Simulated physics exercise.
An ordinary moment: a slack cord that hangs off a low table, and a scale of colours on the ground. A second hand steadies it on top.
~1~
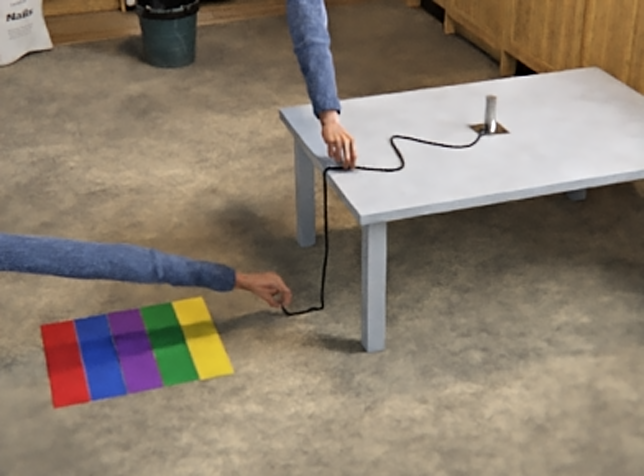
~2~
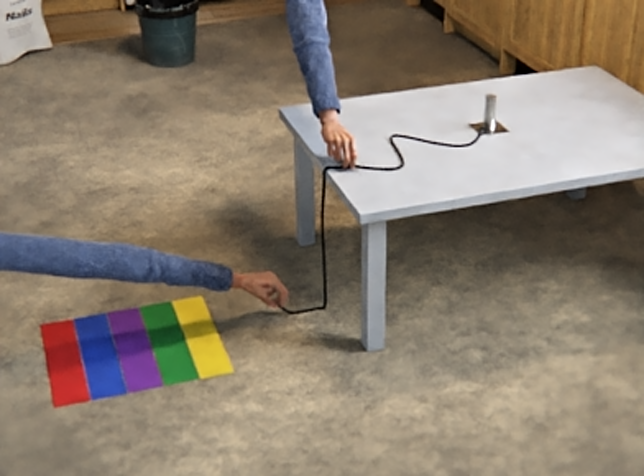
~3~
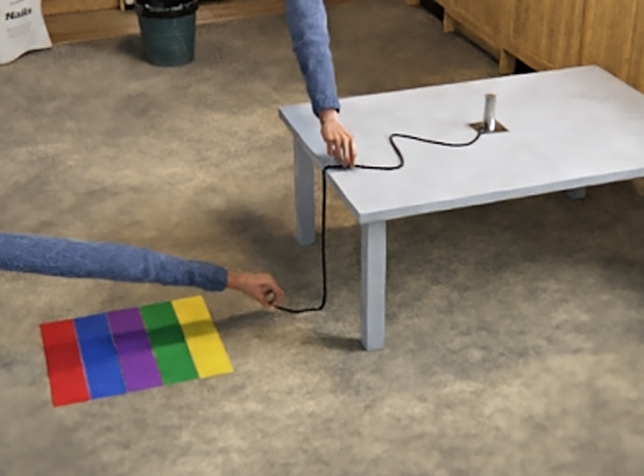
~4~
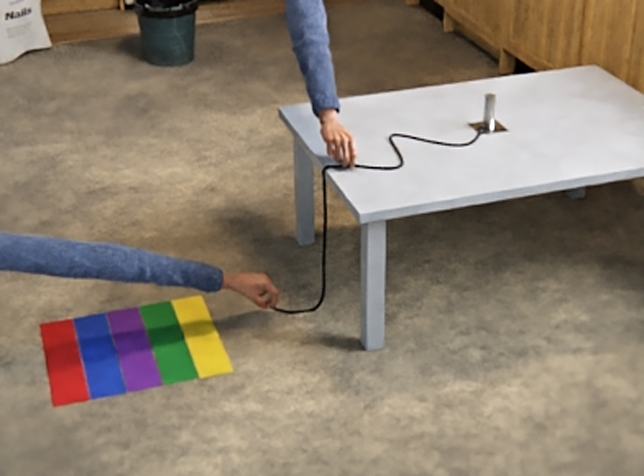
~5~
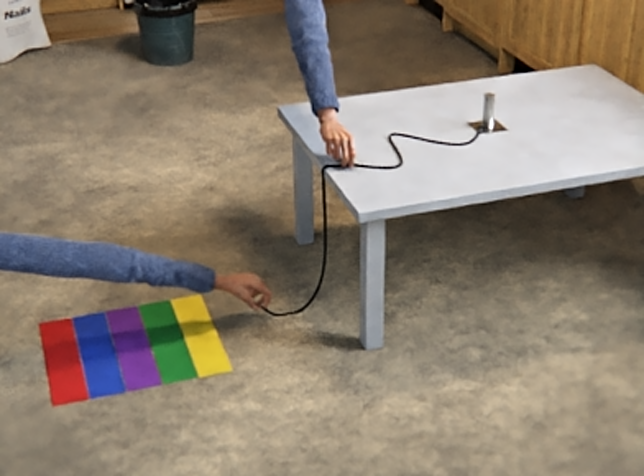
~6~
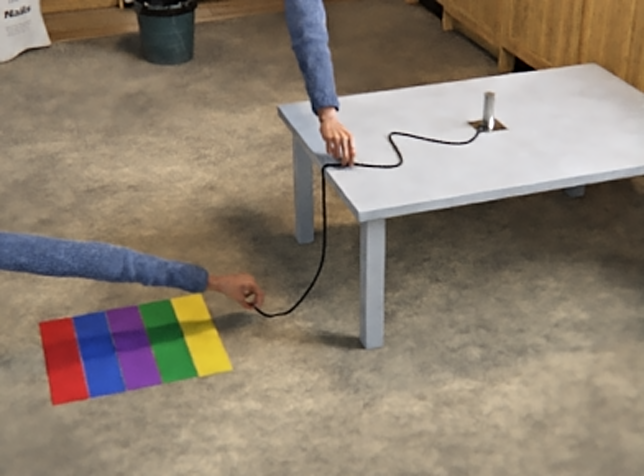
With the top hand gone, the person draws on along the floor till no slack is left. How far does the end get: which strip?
The end stops over the red strip.
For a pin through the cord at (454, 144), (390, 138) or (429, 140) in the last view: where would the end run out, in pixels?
About (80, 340), (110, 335) and (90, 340).
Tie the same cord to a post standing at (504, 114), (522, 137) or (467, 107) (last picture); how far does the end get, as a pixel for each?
Try by try, around (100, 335), (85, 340) and (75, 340).
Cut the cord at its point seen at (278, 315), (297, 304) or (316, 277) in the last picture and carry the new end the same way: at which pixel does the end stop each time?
Try by try, around (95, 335), (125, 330) and (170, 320).
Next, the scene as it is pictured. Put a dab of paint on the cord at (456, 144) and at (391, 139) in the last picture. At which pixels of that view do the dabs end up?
Near (432, 136) and (356, 150).
Early on, end near (133, 329); over purple.
Midway, end near (88, 338); over blue.
At the end of the slack, end near (62, 343); over red. It gets as far as the red strip.
